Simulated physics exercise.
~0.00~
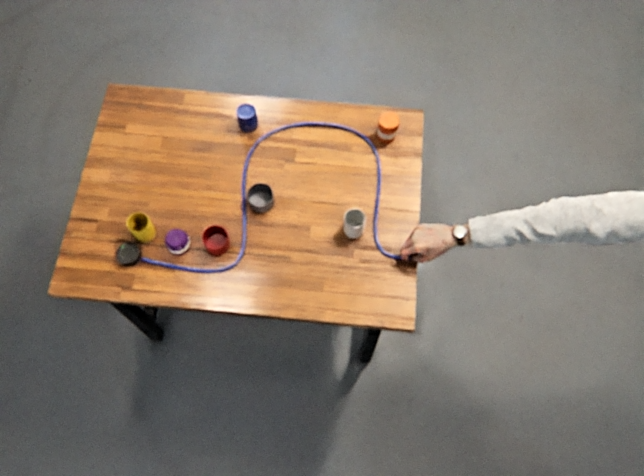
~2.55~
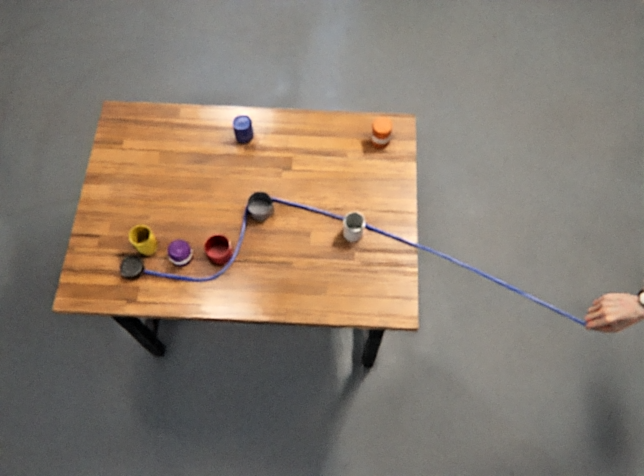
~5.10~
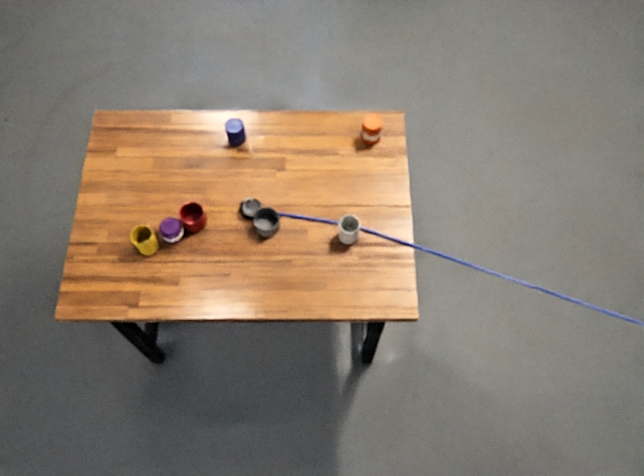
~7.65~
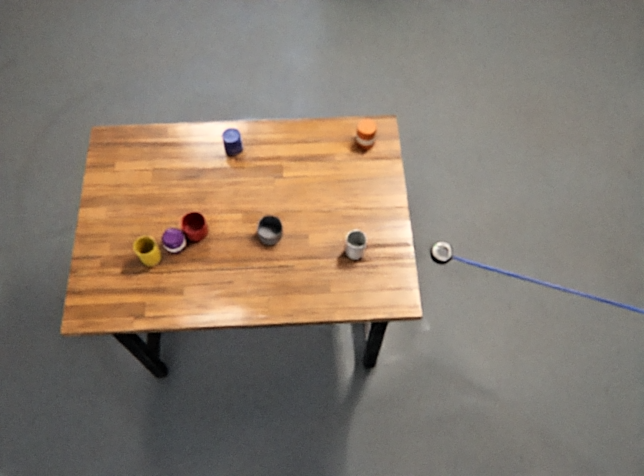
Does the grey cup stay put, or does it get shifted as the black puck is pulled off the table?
The grey cup gets shifted a moderate way but remains on the table. The white mug also creeps a little from its place, while the orange tin barely shifts.
A black puck on a blue cord was dragged rightward across a wooden table as someone pulled the cord tight, shoving the red mug and purple jar aside and nudging the grey cup, until it came off the right edge, leaving the other items on top.
